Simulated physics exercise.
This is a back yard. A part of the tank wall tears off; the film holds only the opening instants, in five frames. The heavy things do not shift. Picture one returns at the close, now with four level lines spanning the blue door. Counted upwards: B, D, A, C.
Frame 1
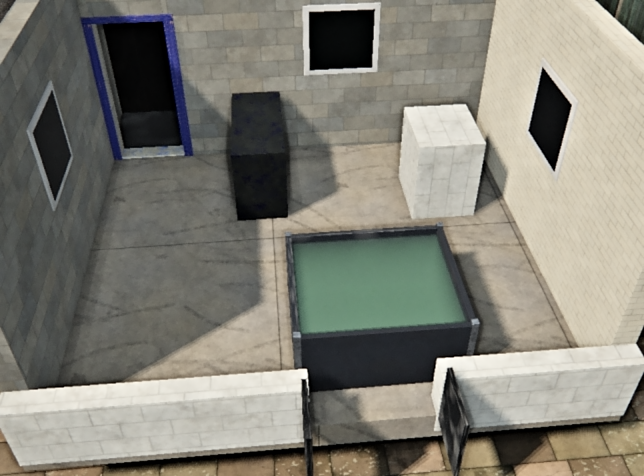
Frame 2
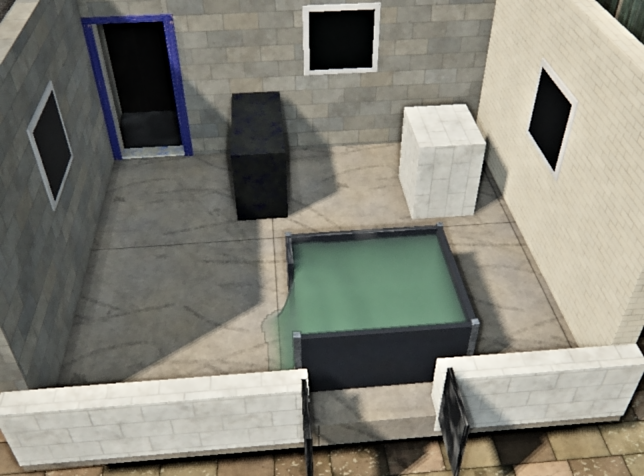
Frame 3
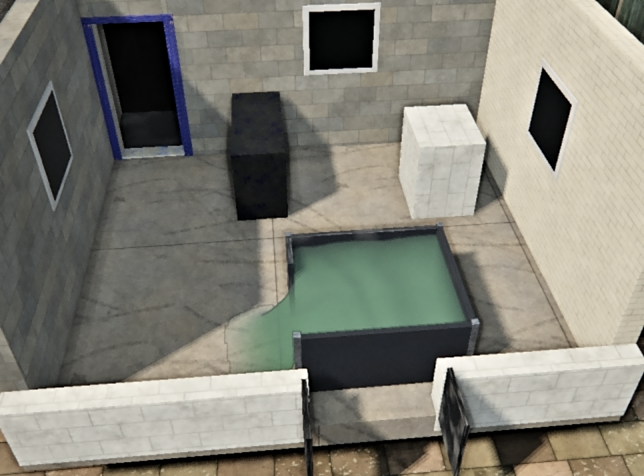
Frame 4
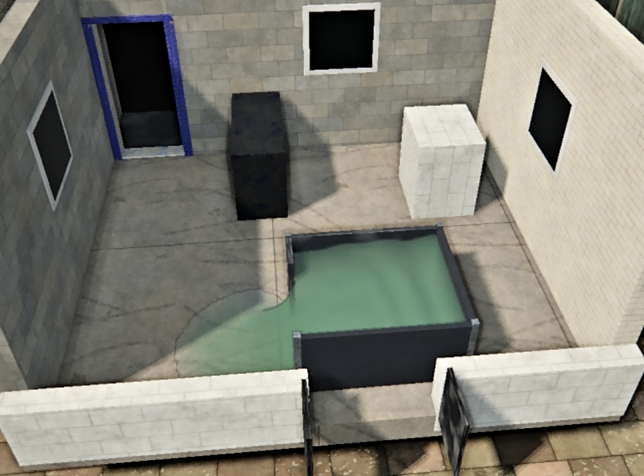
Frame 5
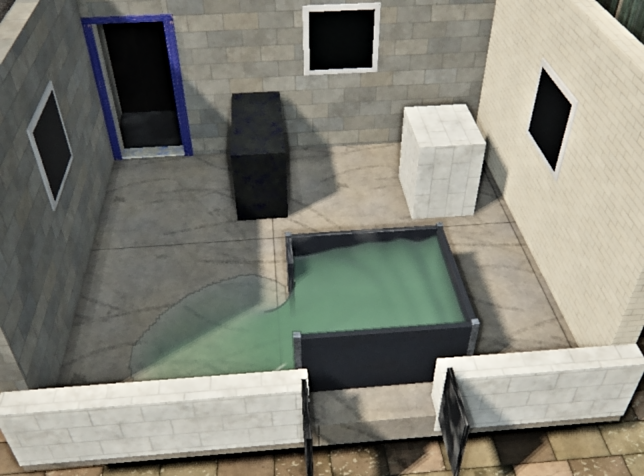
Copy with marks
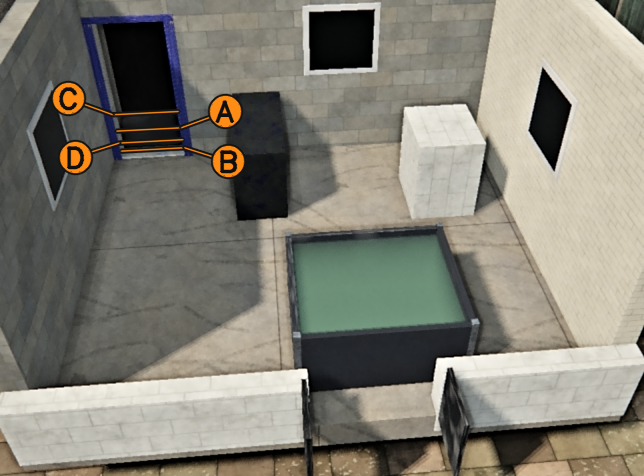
Green water pours from the left side of a dark tank and spreads across the yard.
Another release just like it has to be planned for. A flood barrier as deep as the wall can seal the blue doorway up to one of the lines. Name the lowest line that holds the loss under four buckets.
The limit is D.
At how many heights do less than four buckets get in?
Three of them.
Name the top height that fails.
Here it is height B.
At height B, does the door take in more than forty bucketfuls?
No, less.
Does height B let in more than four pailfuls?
Yes, it does.
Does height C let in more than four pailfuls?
No, not at all.
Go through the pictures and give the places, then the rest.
Water in the tank at rest, its middle at (374, 282); foot of the blue doorway at (154, 157); open gate at (373, 360).
Water covers 1 % of the ground, its front hidden from here.
Water covers 4 % of the ground and shows as far out as (235, 326).
Water covers 8 % of the ground and shows as far out as (184, 342).
Water covers 12 % of the ground and shows as far out as (143, 345).
On the marked copy, A at (148, 129); B at (152, 149); C at (145, 113); D at (151, 141); from the bottom up B, D, A, C.
Choosing A, nothing gets over.
Choosing B, about 15 bucketfuls get in.
Choosing C, nothing gets over.
Choosing D, a splash gets over, under a bucket.
